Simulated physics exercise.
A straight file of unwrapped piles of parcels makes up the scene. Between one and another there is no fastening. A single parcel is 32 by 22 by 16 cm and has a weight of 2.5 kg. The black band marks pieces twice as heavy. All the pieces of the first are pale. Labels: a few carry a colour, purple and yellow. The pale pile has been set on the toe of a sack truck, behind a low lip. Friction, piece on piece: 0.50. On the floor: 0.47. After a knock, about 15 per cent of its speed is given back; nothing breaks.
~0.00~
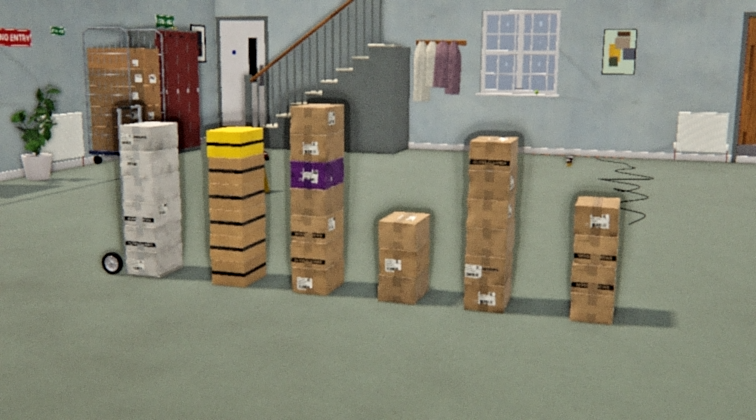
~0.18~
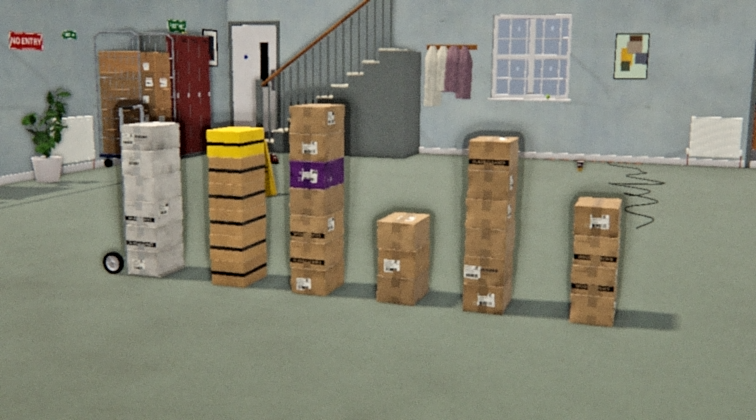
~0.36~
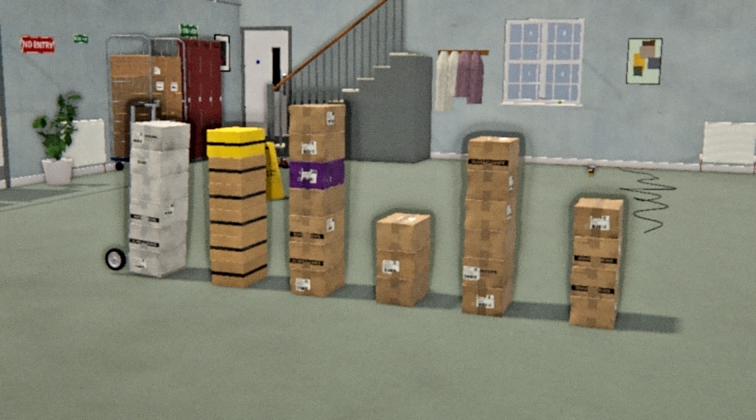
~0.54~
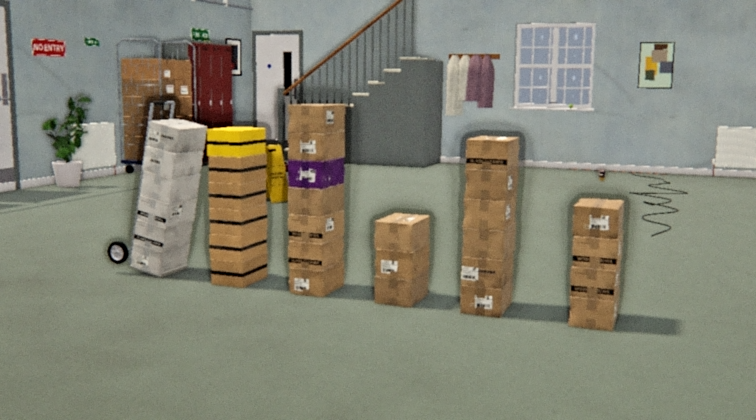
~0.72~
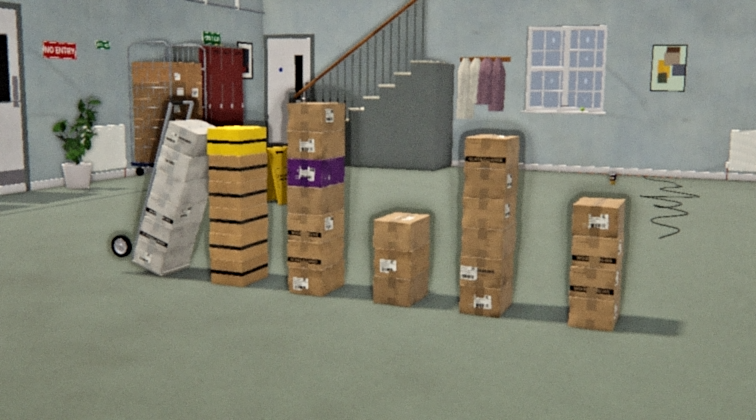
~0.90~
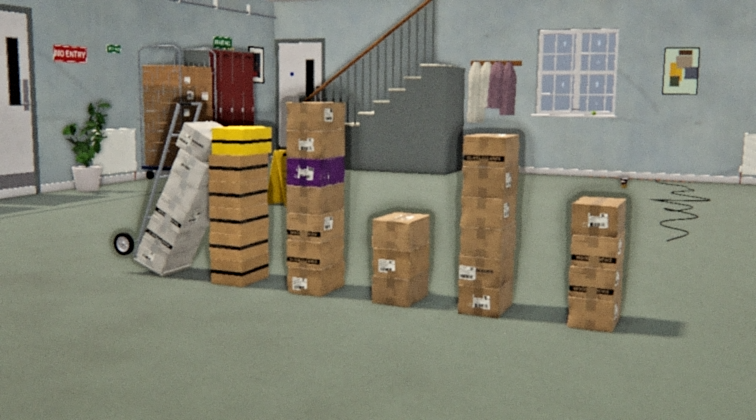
At the start, six separate stacks of boxes stand upright in a row, with the pale one on a sack truck at the left. The truck's frame then tilts to the right, and the pale stack leans steadily further until its top meets the neighbouring stack, where the yellow box shifts slightly.
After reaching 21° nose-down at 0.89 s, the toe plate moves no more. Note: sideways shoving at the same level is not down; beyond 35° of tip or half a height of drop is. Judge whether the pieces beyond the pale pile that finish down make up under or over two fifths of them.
Under.
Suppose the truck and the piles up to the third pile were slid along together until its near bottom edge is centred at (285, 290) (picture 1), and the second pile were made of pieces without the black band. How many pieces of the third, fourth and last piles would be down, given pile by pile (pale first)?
Counts down - third: 7; fourth: 2; last: 4.
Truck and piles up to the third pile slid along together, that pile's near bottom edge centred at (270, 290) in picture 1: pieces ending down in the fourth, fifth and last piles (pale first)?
That would give fourth 0, fifth 0 and last 0.
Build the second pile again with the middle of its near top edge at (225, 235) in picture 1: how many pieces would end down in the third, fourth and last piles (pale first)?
You'd get third 0, fourth 0 and last 0.
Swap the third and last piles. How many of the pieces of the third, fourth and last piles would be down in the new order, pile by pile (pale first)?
Count of fallen pieces - third: 0; fourth: 0; last: 0.
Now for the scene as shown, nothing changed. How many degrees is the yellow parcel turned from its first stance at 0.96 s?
I'd estimate close to 0°.
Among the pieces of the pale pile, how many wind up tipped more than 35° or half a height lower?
Exactly 0 pale pieces do.
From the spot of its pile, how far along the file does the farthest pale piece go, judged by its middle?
It ends around 40 cm away.
After 0.96 s, 0 of the pale pile down; none of the 26 other parcels down, 1 disturbed; yellow parcel 50 mm from its place.
After 1.04 s, 0 of the pale pile down; none of the 26 other parcels down, 2 disturbed; yellow parcel 6 cm from its place.
After 1.44 s, 0 of the pale pile down; none of the 26 other parcels down, 2 disturbed; yellow parcel 59 mm from its place.
In the end (1.9 s), 0 of the pale pile down; none of the 26 other parcels down, 1 disturbed; yellow parcel 57 mm from its place; purple parcel unmoved. That is 0 per cent. From the last view, middles, yellow parcel near (245, 141), purple parcel near (316, 170).
